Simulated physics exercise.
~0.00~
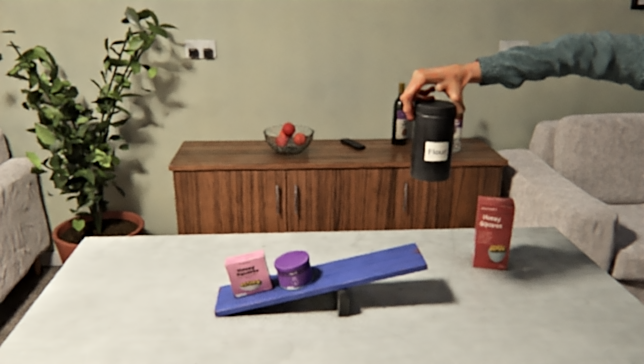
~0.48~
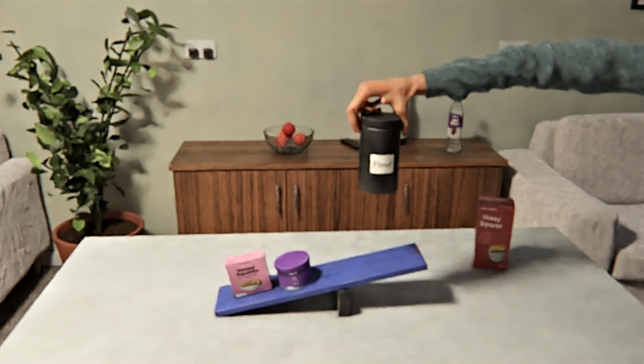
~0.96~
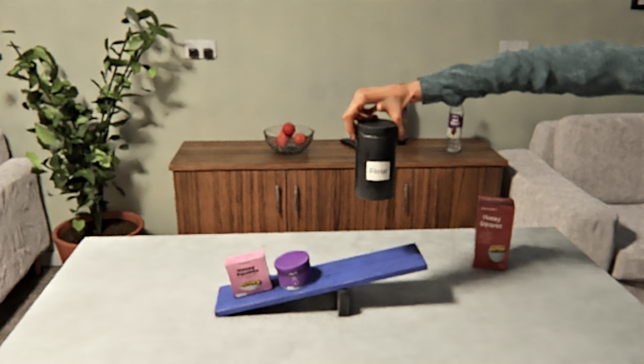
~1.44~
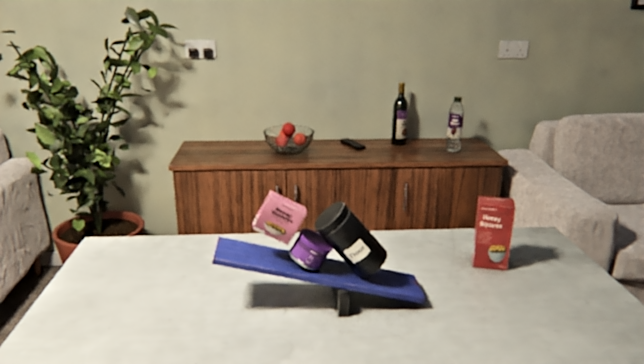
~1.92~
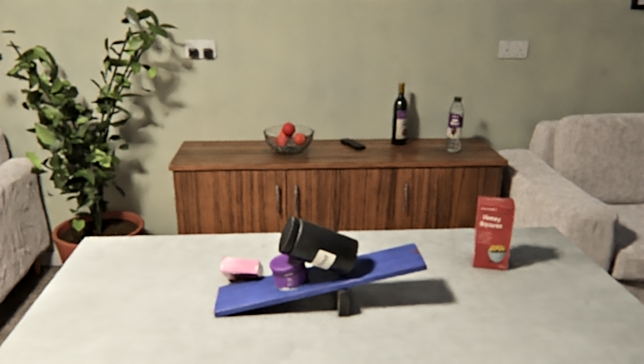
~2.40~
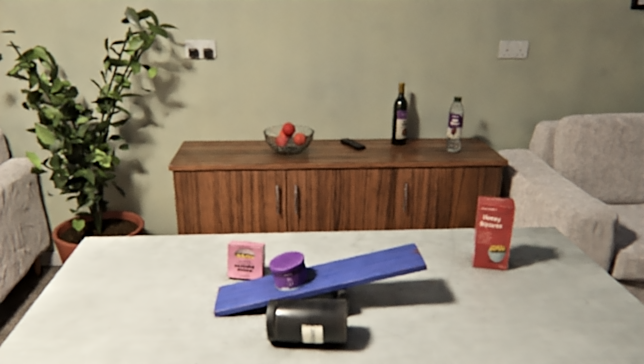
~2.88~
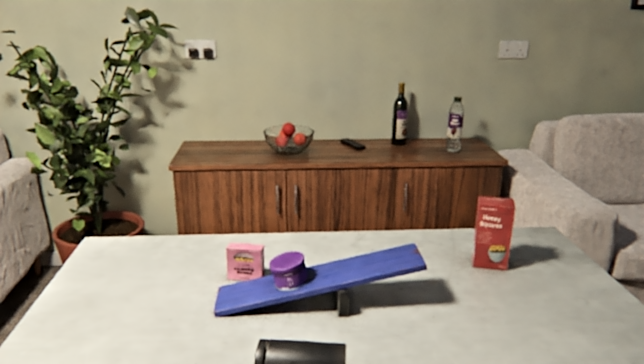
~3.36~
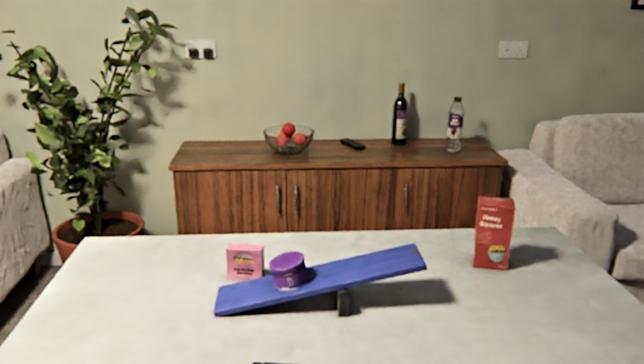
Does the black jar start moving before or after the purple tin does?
The black jar starts moving before the purple tin. The hand carries the jar leftward while the tin is still at rest, and the tin shifts only once the jar has been released and the plank tips.
In the video, a hand releases a black jar over the raised right side of a blue plank, which tips the other way and back, jolting a pink packet and purple tin. The jar rolls off the table's near edge, the packet lands behind the plank, and the tin stays on it.
